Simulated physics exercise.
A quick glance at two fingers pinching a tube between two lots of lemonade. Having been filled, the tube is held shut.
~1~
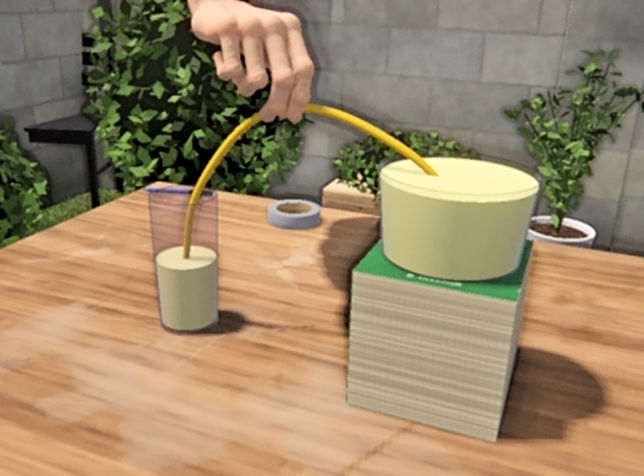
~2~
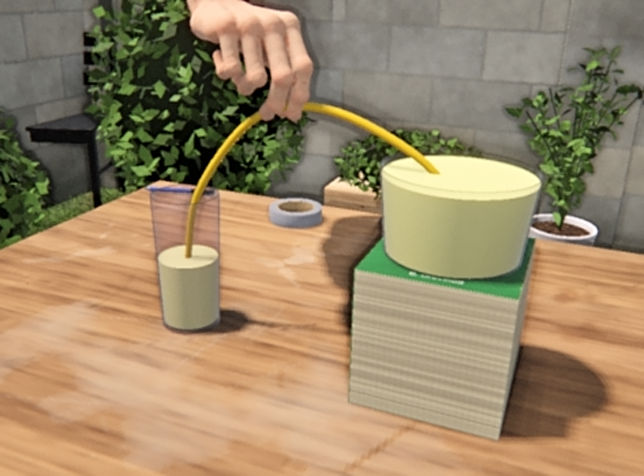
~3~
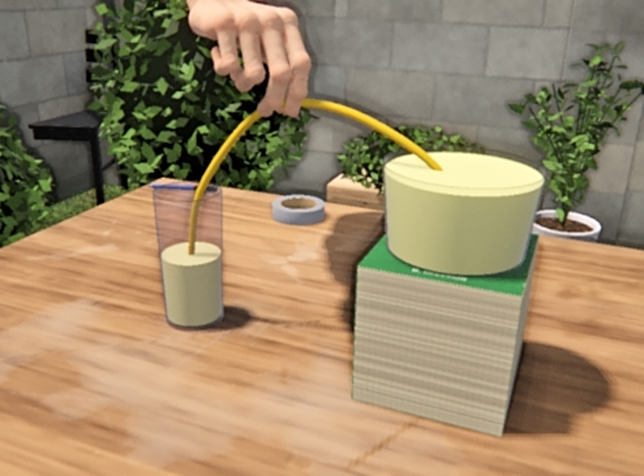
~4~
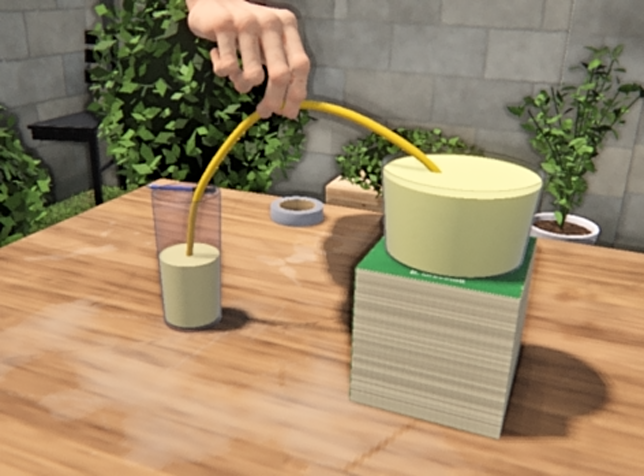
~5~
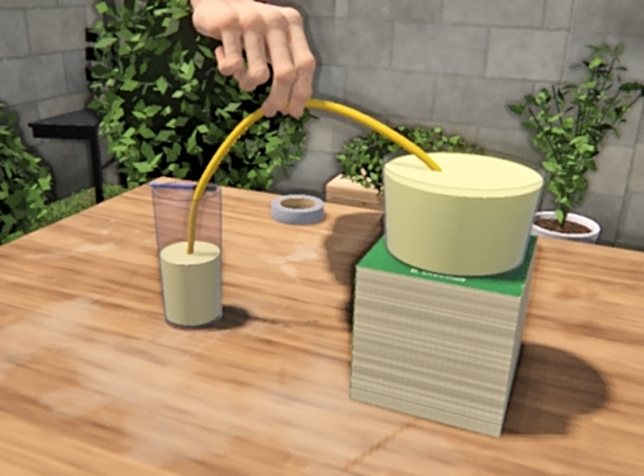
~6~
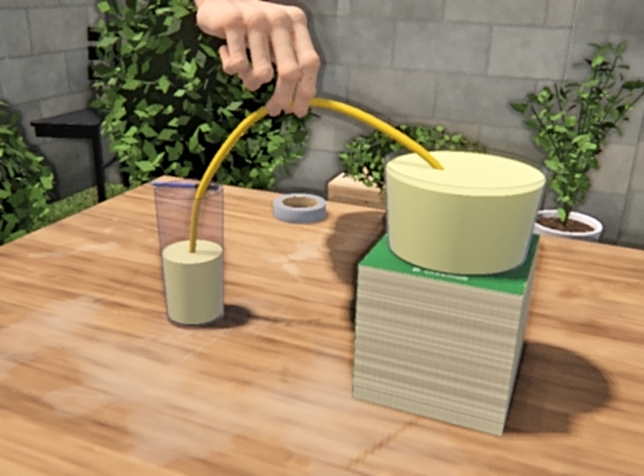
A hand barely moves, pinching a yellow tube between a glass and a raised tub.
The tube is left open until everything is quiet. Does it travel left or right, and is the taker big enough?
The liquid travels left, and once there it spills out.
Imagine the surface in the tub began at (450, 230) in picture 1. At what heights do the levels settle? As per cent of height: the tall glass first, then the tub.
The first ends at 75 per cent, the second at 15 per cent.
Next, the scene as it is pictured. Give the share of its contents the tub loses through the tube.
Roughly 80 in a hundred.
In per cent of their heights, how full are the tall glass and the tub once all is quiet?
Final levels: First 100 %, second 20 %.
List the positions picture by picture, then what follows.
In the first picture, still shut; tall glass (186, 258) about half full, on the top itself; tub (454, 211) nearly full, up on the thick book.
In the second picture, the hose is pinched; tall glass about half full, surface at (188, 257); tub nearly full, surface at (459, 177).
In the third picture, nothing flows; tall glass (191, 254) about half full; tub (459, 206) nearly full.
In the fourth picture, fingers on the hose; tall glass about half full, surface at (190, 255); tub nearly full, surface at (461, 175).
In the fifth picture, still shut; tall glass (190, 253) about half full, on the top itself; tub (458, 207) nearly full, up on the thick book.
In the sixth picture, the hose is pinched; tall glass about half full, surface at (192, 252); tub nearly full, surface at (464, 173).
Shortly, the tall glass is full to the brim; the tub is about two thirds full; the lower one has lost some.
Then, the tall glass is full to the brim; the tub is about a third full; the lower one has lost some.
At the finish, the tall glass is full to the brim; the tub is about a quarter full; the lower one has lost some; the two surfaces are level.
